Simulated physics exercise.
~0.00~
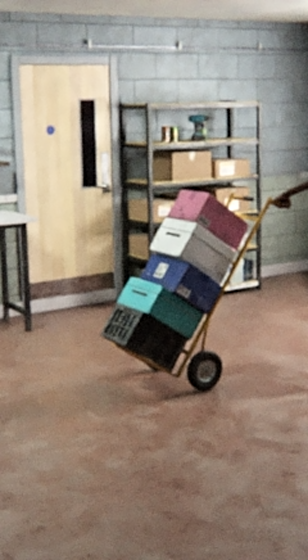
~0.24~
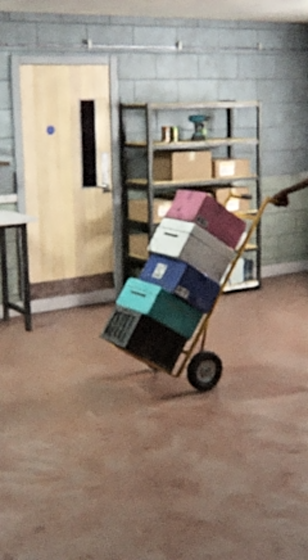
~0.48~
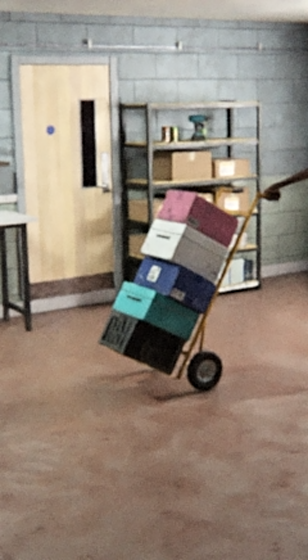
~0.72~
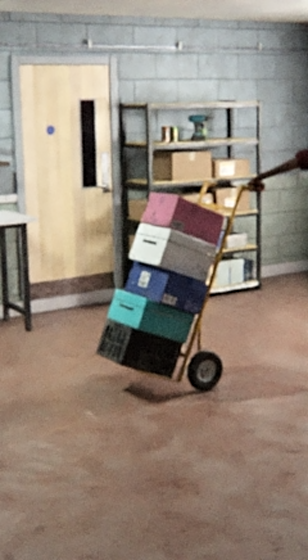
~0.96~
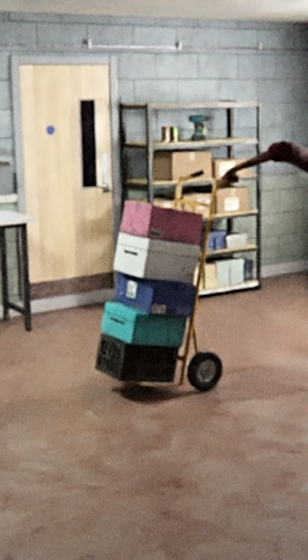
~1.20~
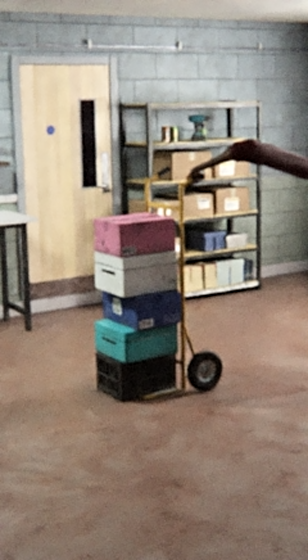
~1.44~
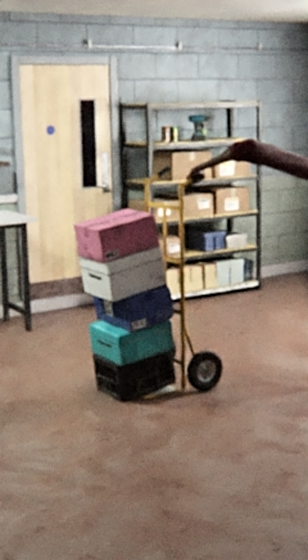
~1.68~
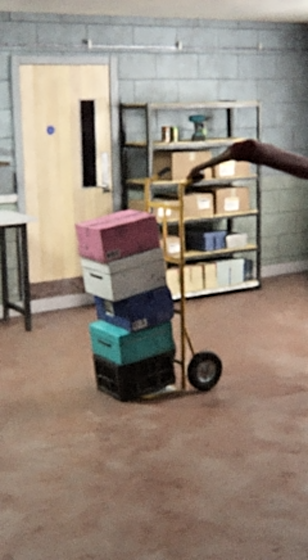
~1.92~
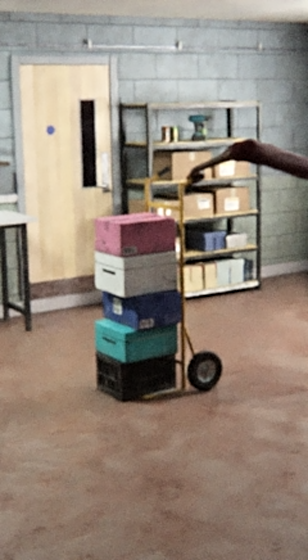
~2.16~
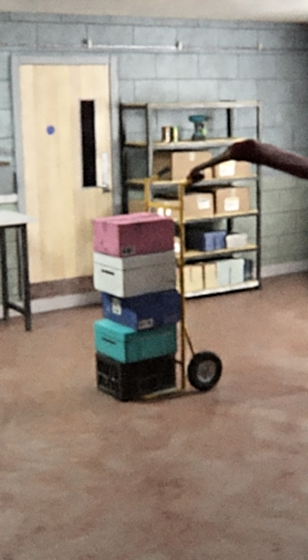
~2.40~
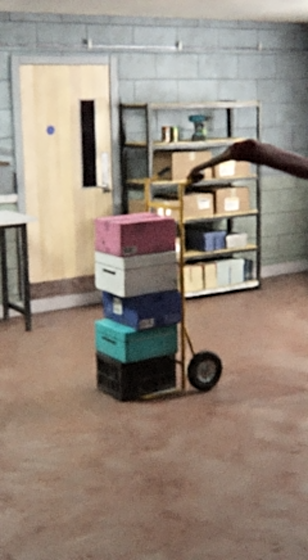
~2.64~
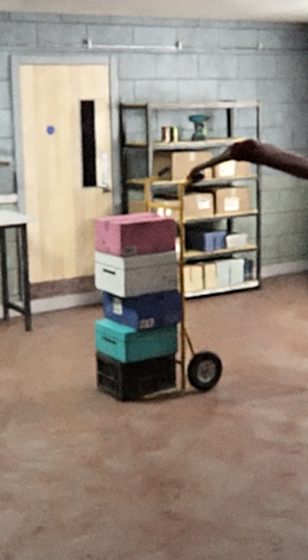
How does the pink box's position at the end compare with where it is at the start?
At the end the pink box is well to the left of where it starts and slightly lower. It is still on top of the stack.
A hand swings a loaded sack truck upright, and the stacked boxes wobble, then settle.
